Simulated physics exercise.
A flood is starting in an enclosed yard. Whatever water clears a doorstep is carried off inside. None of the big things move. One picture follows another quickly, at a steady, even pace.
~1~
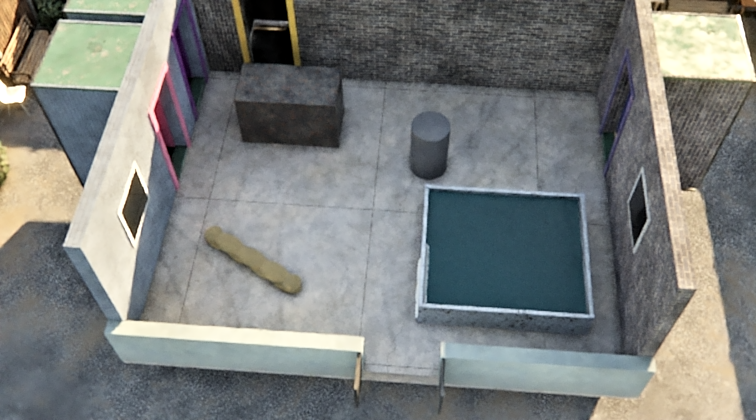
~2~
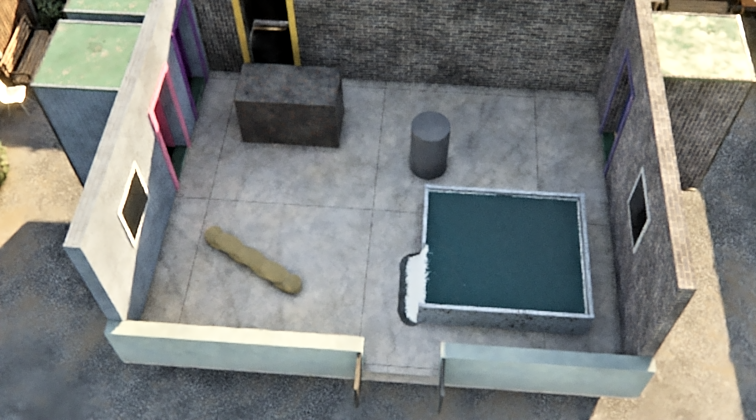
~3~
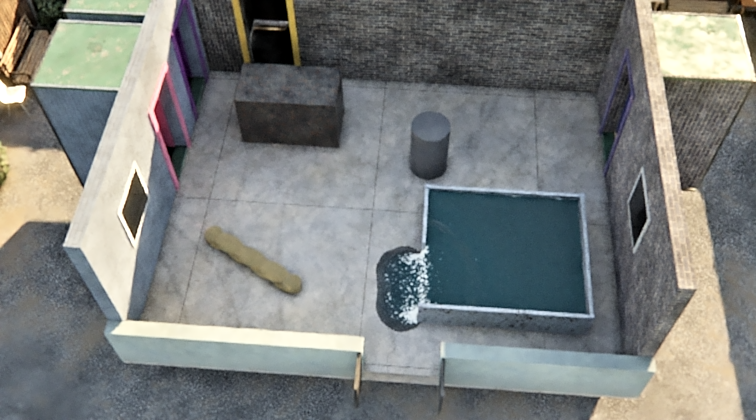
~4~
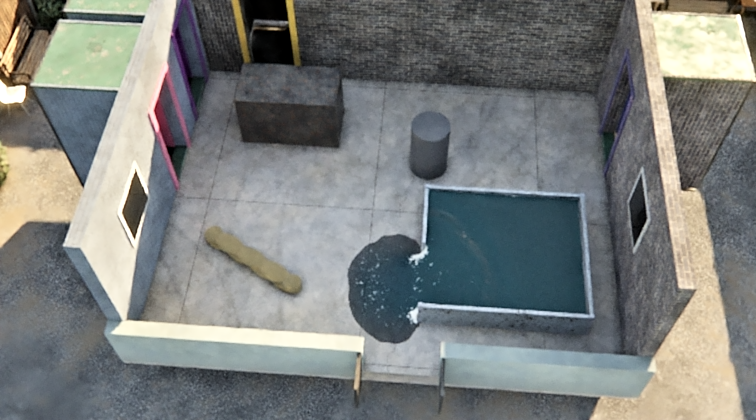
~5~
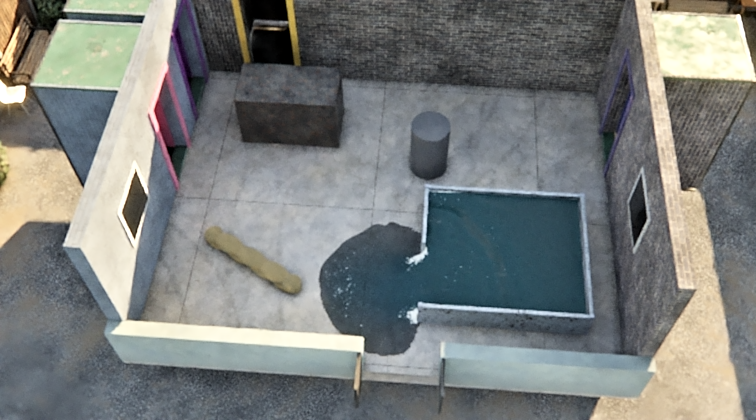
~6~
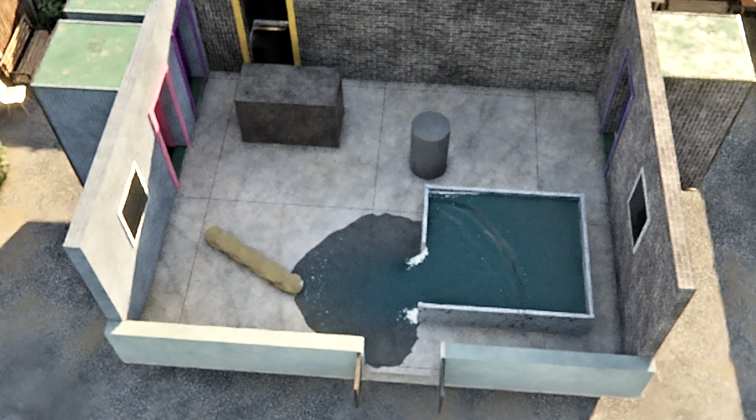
Water poured out through a gap in the left side of the square tank and spread left across the gray yard floor in a widening dark puddle, reaching the end of the tan log.
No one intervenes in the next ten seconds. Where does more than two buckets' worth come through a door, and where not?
The yellow door lets the inflow pass two buckets; the purple door keeps the inflow to two buckets or less; the pink door lets the inflow pass two buckets; the blue door keeps the inflow to two buckets or less.
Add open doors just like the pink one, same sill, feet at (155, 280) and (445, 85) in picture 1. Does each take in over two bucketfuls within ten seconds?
Log: Door one beats the mark; door two misses the mark.
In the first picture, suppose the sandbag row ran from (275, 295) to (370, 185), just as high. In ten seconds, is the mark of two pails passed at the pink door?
Note - pink door: Within limit.
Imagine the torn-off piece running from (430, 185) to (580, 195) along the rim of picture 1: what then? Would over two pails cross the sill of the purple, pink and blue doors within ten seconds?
Going door by door, purple falls below the limit, then pink falls below the limit, then blue overflows.
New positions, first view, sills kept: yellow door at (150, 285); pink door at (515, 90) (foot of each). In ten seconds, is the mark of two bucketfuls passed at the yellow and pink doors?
Note: Yellow beats the limit, pink does not reach the limit.
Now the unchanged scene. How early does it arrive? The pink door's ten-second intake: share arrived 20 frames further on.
Working it through, I arrive at 20 %.
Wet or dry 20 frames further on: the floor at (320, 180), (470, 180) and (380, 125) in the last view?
In turn, the points end up soaked, high and dry and high and dry.
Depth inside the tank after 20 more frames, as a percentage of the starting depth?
Somewhere around 58 %, give or take.
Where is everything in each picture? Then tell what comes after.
In the first frame, the water tank at (504, 250) is whole and still.
In the second frame, water pours out at (423, 284) and has run to (411, 258).
In the third frame, water pours out at (423, 285) and has run to (387, 259).
In the fourth frame, the front is at (355, 269), out from the gap at (423, 286).
In the fifth frame, water pours out at (423, 286) and has run to (327, 267).
In the sixth frame, water pours out at (423, 285) and has run to (299, 271).
A moment on, water covers 20 % of the floor; the yellow door not reached, the purple door not reached, the pink door not reached, the blue door not reached.
Next, water covers 30 % of the floor; the yellow door not reached, the purple door not reached, the pink door not reached, the blue door not reached.
Then, water covers 40 % of the floor; the yellow door not reached, the purple door wet at the sill, nothing in, the pink door under two buckets in, the blue door not reached.
Later, water covers 50 % of the floor; the yellow door under two buckets in, the purple door wet at the sill, nothing in, the pink door over two buckets in, the blue door not reached.
In the end, water covers 80 % of the floor; the yellow door over two buckets in, the purple door wet at the sill, nothing in, the pink door far over two buckets in, the blue door wet at the sill, nothing in.
